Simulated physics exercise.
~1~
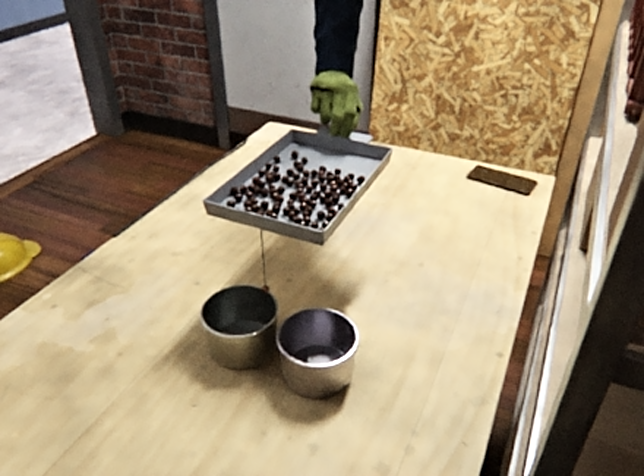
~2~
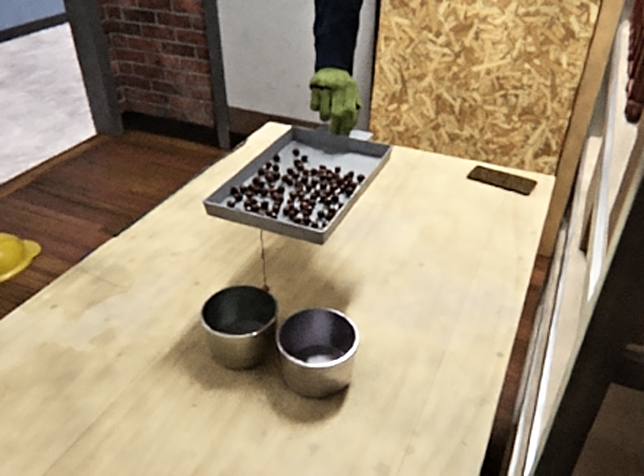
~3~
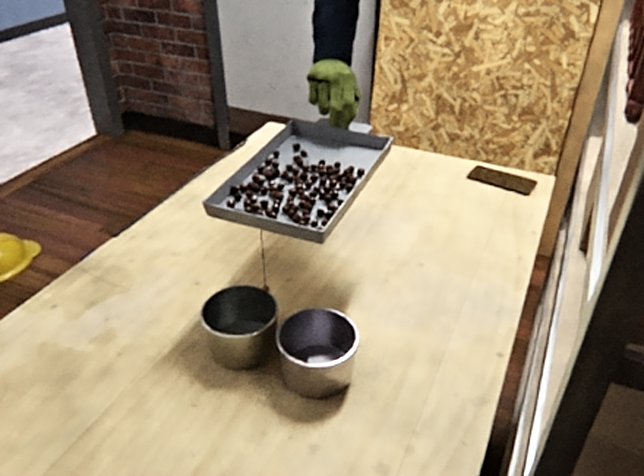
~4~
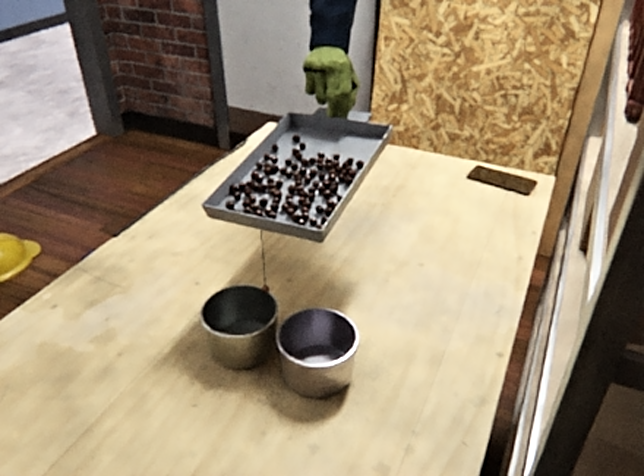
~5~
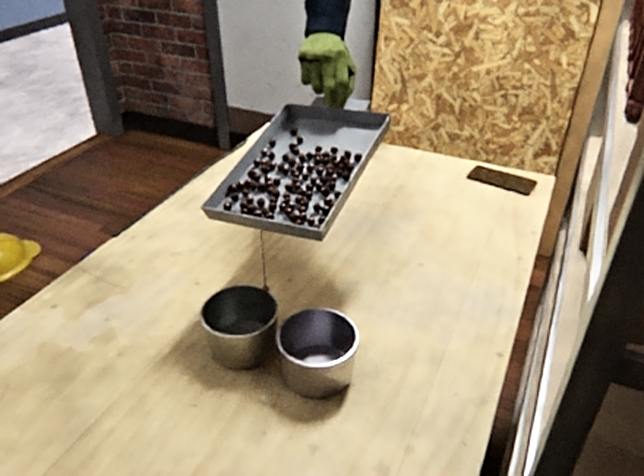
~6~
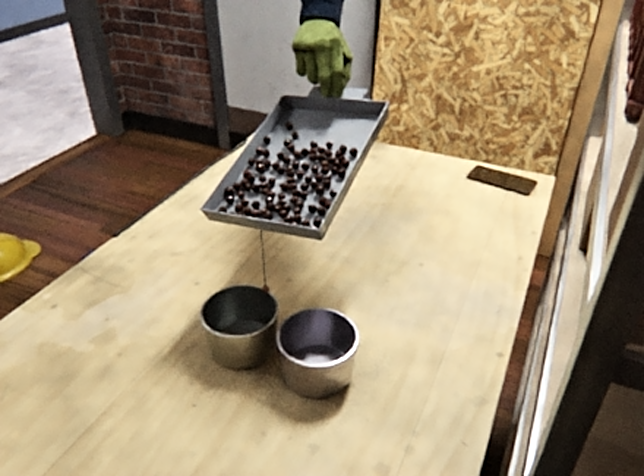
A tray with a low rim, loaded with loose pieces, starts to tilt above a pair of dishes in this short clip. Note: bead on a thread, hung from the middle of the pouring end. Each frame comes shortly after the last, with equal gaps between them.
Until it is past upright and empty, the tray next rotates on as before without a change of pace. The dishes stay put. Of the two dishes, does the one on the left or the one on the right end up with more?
The one on the left.
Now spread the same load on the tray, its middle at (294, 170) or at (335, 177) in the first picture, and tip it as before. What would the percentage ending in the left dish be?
Try 1: 40 %; try 2: 40 %.
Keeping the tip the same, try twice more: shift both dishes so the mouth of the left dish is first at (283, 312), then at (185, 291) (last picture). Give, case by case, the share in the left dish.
You'd get 0 in a hundred the first time and 60 in a hundred the second.
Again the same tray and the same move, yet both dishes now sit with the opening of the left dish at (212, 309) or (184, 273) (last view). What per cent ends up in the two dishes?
In order, about 80 and 30 in a hundred.
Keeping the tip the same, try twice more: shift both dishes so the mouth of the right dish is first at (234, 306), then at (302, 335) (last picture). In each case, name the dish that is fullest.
Try 1: The right-side dish; try 2: The left-side dish.
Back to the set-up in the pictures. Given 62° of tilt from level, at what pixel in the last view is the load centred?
The middle of the load sits near (252, 192).
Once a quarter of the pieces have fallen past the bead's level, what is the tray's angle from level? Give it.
It's turned some 100 degrees by then.
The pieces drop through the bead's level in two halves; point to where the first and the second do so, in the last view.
Initially about (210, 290); subsequently about (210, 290).
Soon after the last picture, tray tipped steeply; all on the tray.
A little later, tray tipped right over; about half on the tray; a small part in the left dish; a small part outside both; about a third in the air.
Later still, tray tipped past a quarter turn; about a third in the left dish; about two thirds outside both.
By the end, tray tipped past a quarter turn; none in the right dish; about a third in the left dish; about two thirds outside both.
